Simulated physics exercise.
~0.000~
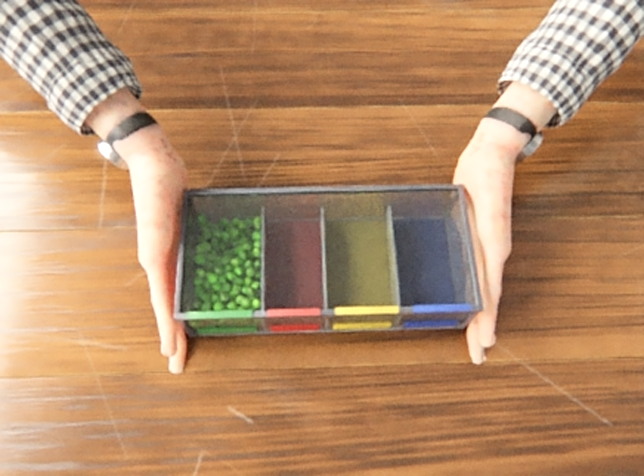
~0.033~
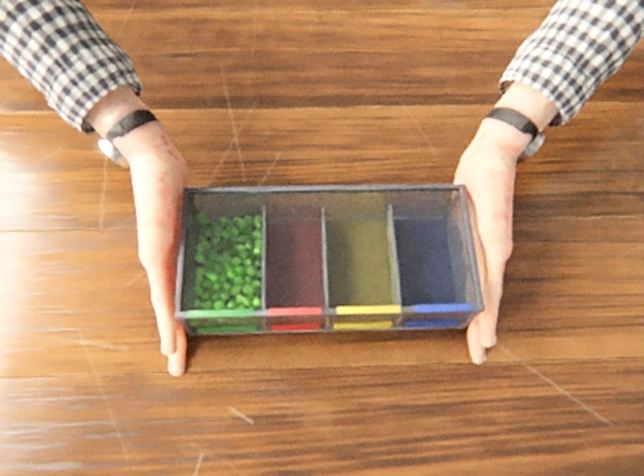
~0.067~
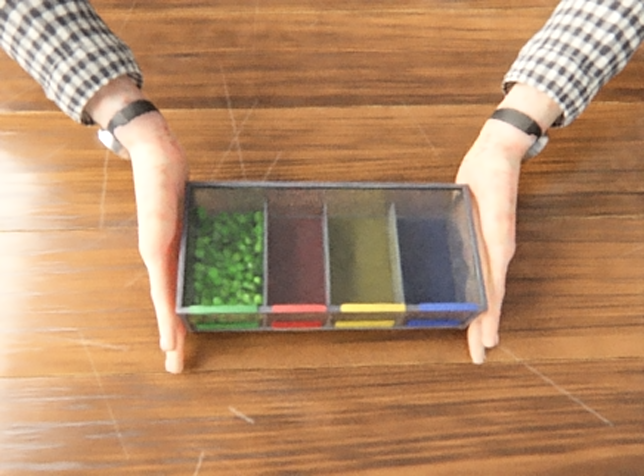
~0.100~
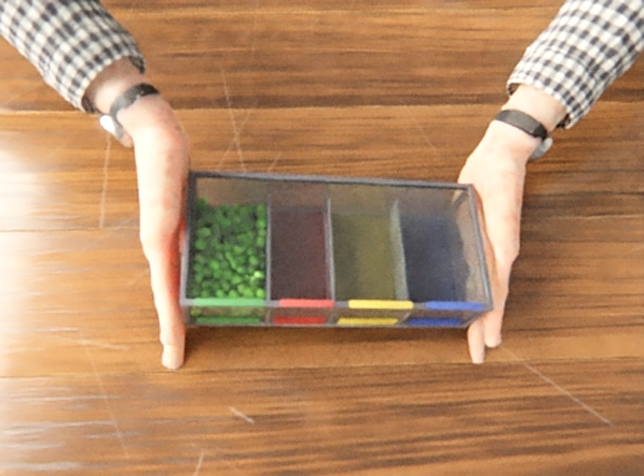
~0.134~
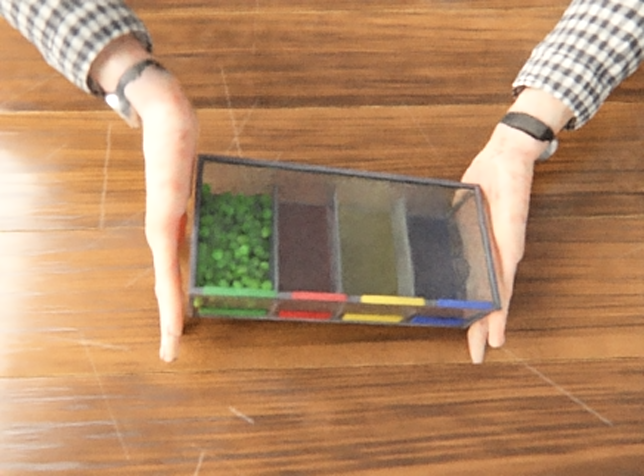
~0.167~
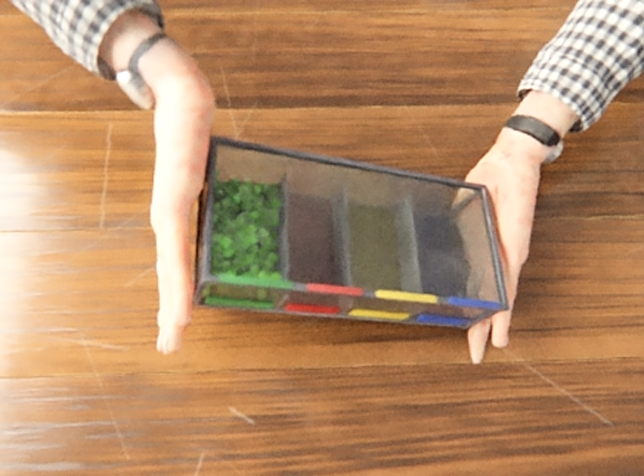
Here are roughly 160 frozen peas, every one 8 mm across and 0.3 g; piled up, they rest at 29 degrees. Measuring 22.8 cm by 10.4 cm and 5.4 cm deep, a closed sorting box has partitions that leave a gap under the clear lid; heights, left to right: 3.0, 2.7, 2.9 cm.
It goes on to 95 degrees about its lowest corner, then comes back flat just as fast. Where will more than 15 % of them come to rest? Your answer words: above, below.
Red - below; blue - above; green - below; yellow - above.
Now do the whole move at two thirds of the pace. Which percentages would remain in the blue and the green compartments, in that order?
Final per cent - blue: 70, green: 5.
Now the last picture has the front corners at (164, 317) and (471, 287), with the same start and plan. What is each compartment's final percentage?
You'd see red at 0 percent, blue at 0, green at 100 and yellow at 0 percent.
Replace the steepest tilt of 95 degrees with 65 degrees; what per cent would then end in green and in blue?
In per cent, green gets 55, blue gets 5.
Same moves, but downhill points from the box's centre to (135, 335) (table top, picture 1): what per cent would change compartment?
My best guess is some 0 per cent.
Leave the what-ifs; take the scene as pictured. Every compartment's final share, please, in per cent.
Red 5; blue 60; green 0; yellow 30 (per cent).
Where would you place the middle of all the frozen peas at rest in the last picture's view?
Near (421, 260).
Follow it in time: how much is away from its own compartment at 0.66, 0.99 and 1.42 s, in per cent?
In order, some 45, 100 and 100.
After 0.66 s, tilt 94 degrees; red 35 %, green 55 %, yellow 10 %.
After 0.99 s, tilt 40 degrees; red 5 %, blue 60 %, yellow 30 %.
Then, at 1.42 s, tilt 0 degrees; red 5 %, blue 60 %, yellow 30 %.
At rest (1.8 s), red 5 %, blue 60 %, green 0 %, yellow 30 %.
